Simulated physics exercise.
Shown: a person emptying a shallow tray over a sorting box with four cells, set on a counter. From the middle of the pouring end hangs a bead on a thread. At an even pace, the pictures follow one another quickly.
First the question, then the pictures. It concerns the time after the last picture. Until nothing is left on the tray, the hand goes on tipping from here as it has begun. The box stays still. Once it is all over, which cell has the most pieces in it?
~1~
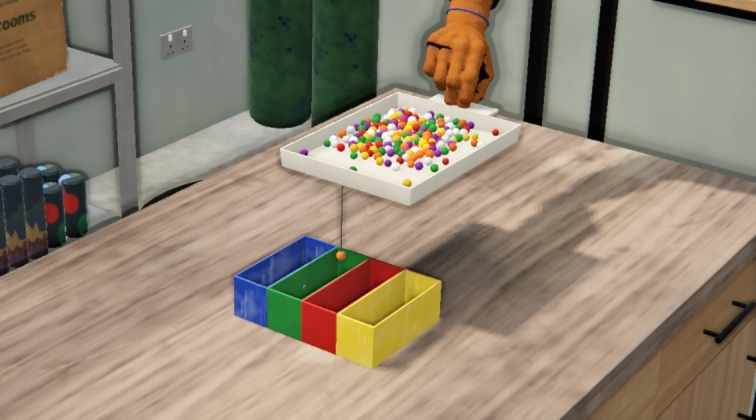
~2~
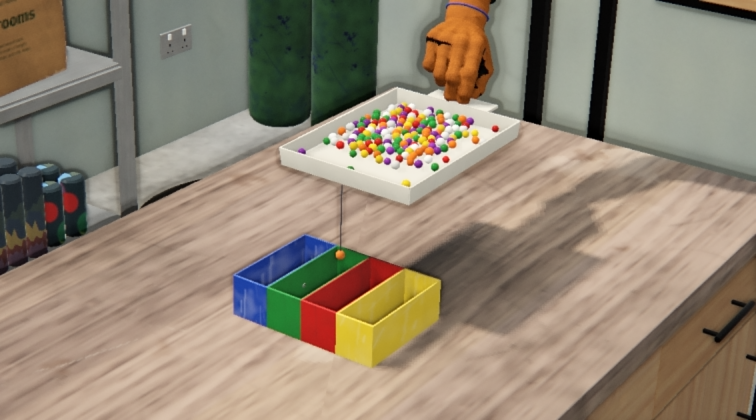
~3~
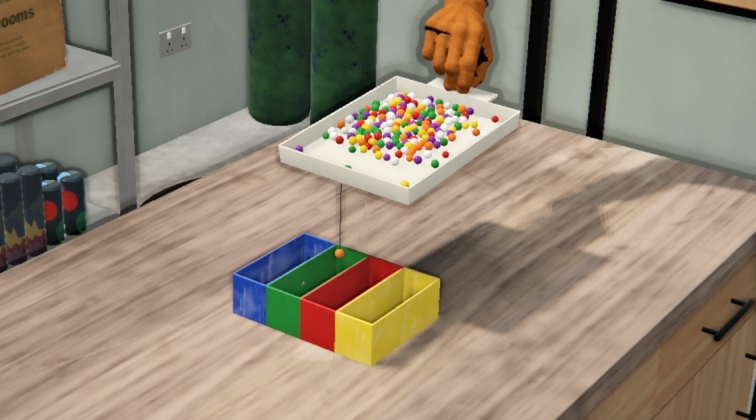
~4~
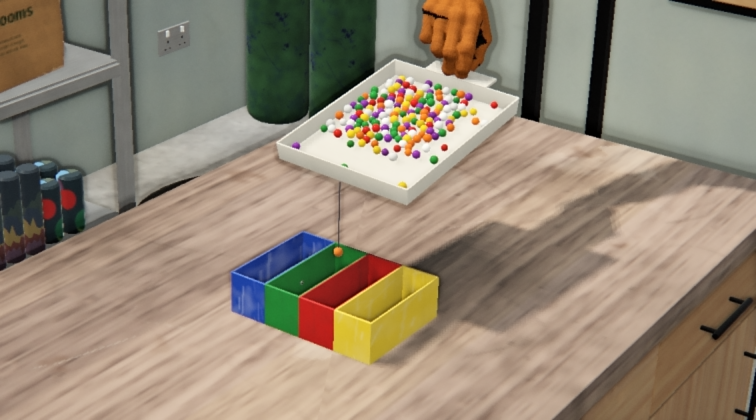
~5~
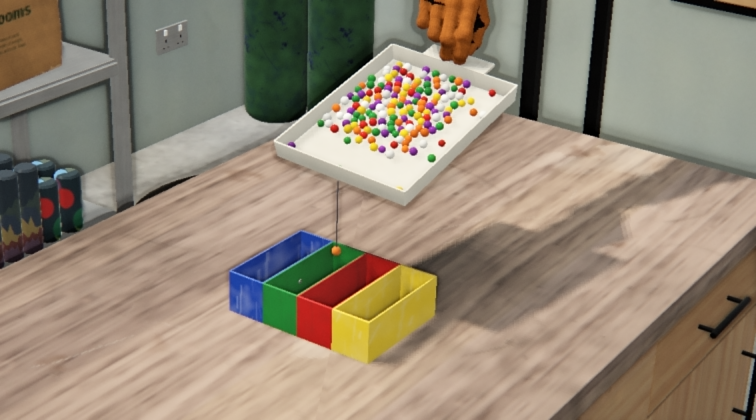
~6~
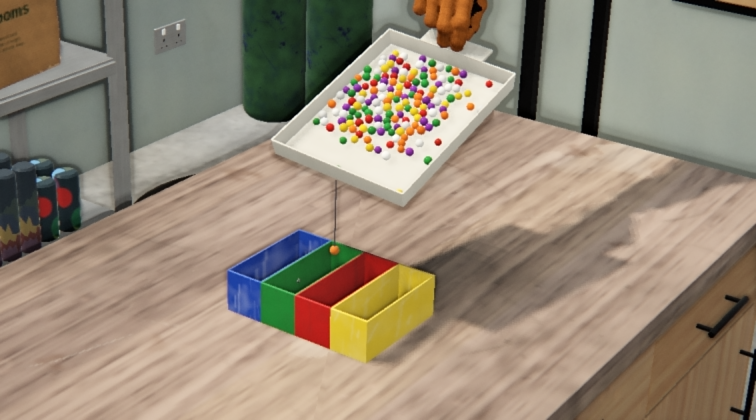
The yellow cell.
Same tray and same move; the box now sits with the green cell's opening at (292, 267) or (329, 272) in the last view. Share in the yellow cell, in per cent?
40 %, 40 %.
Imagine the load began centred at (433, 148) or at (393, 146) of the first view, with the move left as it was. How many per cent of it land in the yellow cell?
Near 60 % and 60 %.
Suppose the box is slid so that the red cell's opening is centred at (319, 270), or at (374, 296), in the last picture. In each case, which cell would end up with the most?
You'd see the cell in yellow win the first time and the cell in red win the second.
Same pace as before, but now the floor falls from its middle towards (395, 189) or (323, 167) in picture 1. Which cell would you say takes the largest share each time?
Yellow, then blue.
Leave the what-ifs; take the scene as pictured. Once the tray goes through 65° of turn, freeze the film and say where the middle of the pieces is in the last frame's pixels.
I'd mark it close to (370, 177).
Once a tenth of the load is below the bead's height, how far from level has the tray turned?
Near 65 degrees.
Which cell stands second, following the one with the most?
Second: The red one.
Shortly afterwards, tray tipped steeply; the bulk on the tray; only a few in the yellow cell; only a few in the red cell; only a few in the green cell; a little falling or outside the box.
Next, tray tipped past a quarter turn; near a third on the tray; near a quarter in the yellow cell; a little in the red cell; only a few in the green cell; near a third falling or outside the box.
Some moments later, tray tipped past a quarter turn; near half in the yellow cell; near a quarter in the red cell; a little in the green cell; a little falling or outside the box.
In the end, tray tipped past a quarter turn; near half in the yellow cell; near a quarter in the red cell; a little in the green cell; none at all in the blue cell; a little outside the box.
